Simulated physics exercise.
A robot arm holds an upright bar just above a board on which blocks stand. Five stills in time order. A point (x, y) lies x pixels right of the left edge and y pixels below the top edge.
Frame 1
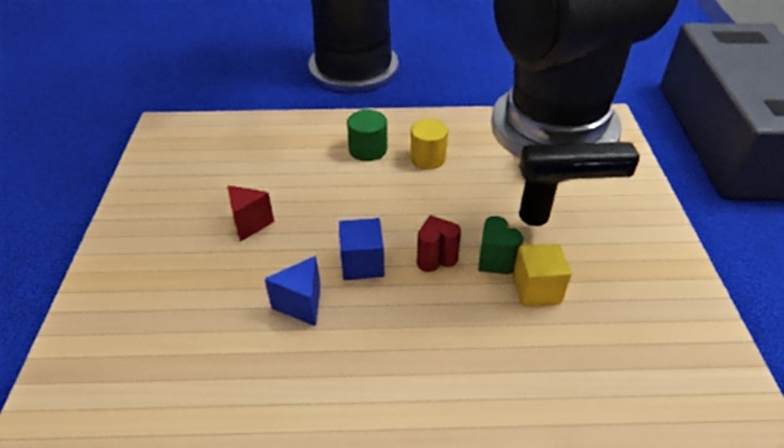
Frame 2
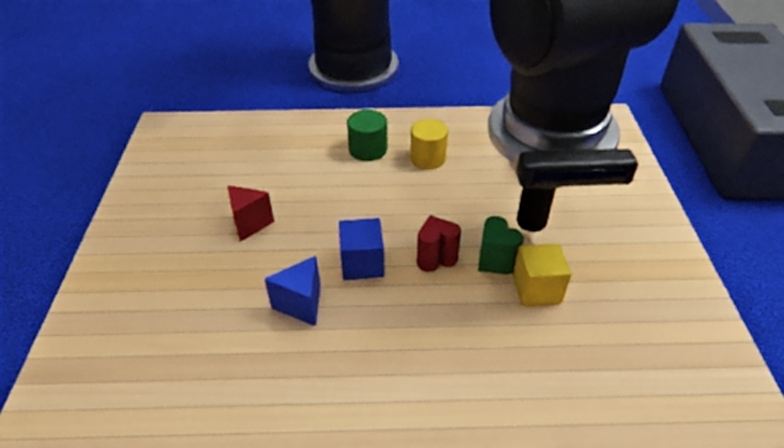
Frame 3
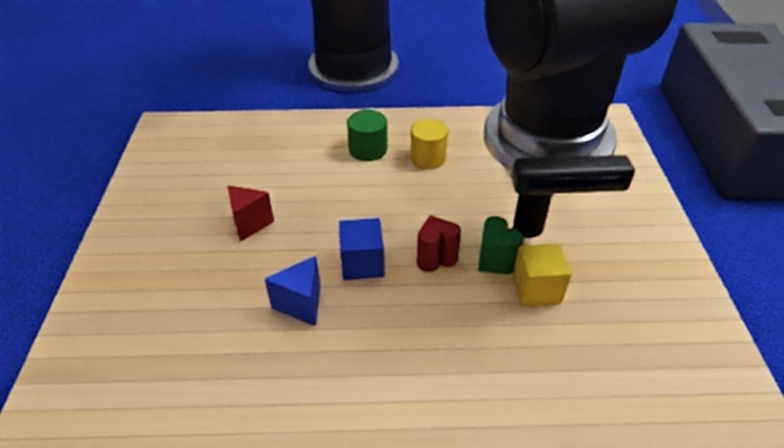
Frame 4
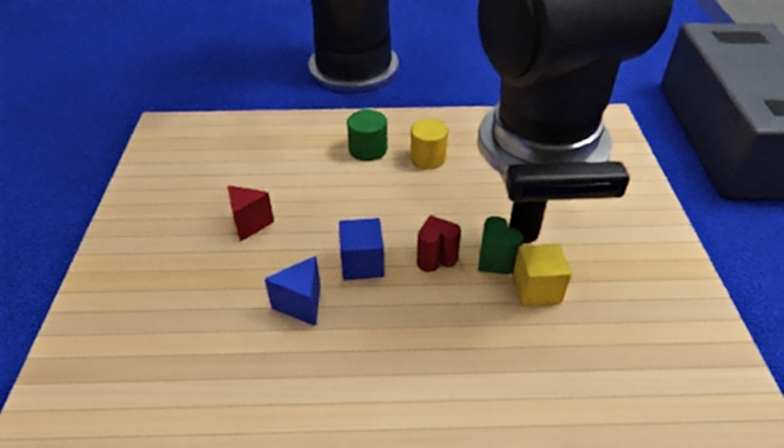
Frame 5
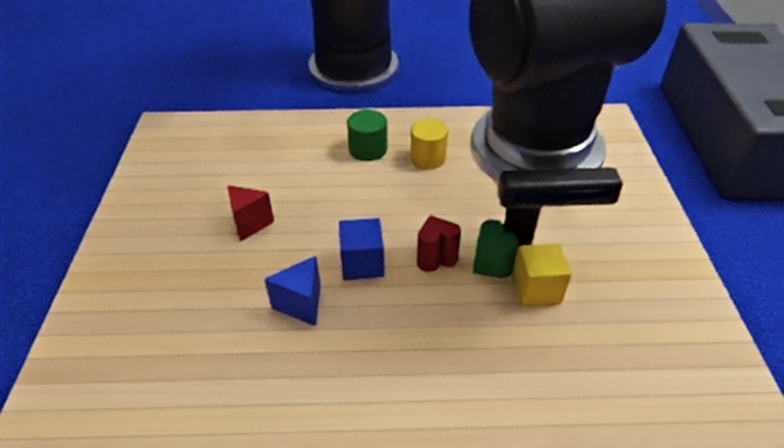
In the video, a black robot arm holding an upright bar moves slowly toward the viewer and slightly left over a wooden board of coloured blocks, then nudges the green heart slightly left while the other blocks stay still.
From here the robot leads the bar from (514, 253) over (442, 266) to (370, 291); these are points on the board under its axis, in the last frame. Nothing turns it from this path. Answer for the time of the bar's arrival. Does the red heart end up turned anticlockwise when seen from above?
Short answer: No.
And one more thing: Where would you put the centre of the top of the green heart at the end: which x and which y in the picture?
The centre of its top face lies at (432, 266).
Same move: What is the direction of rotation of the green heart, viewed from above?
It turns counter-clockwise.
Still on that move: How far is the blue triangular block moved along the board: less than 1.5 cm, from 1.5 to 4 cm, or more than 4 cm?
The shift is below 1.5 cm.
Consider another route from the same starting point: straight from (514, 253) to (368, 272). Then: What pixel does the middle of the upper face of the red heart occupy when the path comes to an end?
Near (337, 232).
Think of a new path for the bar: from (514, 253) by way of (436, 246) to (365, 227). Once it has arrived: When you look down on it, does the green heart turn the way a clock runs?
No, I don't think so.
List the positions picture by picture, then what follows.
Lower end of the bar (534, 217), tops of blocks, blue triangular block (297, 276), blue four-sided block (361, 233), red heart (438, 228), green heart (501, 231), yellow four-sided block (545, 259), in the first picture.
Bar (531, 223), blocks as before, in the second picture.
Bar (528, 229), blocks as before, in the third picture.
Bar (523, 234), blocks as before, in the fourth picture.
Bar (517, 240), blue triangular block (297, 276), blue four-sided block (361, 233), red heart (438, 228), green heart (496, 234), yellow four-sided block (545, 259), in the fifth picture.
On the path given first. One third of the way, bar (466, 248); red heart (415, 231), turned 45° clockwise; green heart (455, 251), turned 30° anticlockwise.
Two thirds of the way, bar (418, 261); blue four-sided block (351, 231); red heart (390, 232), turned 95° clockwise; green heart (434, 266), turned 85° anticlockwise.
At the end, bar (369, 278); blue triangular block not moved; blue four-sided block (327, 227); red heart (364, 234), turned 120° clockwise; green heart (432, 266), turned 90° anticlockwise; yellow four-sided block not moved.
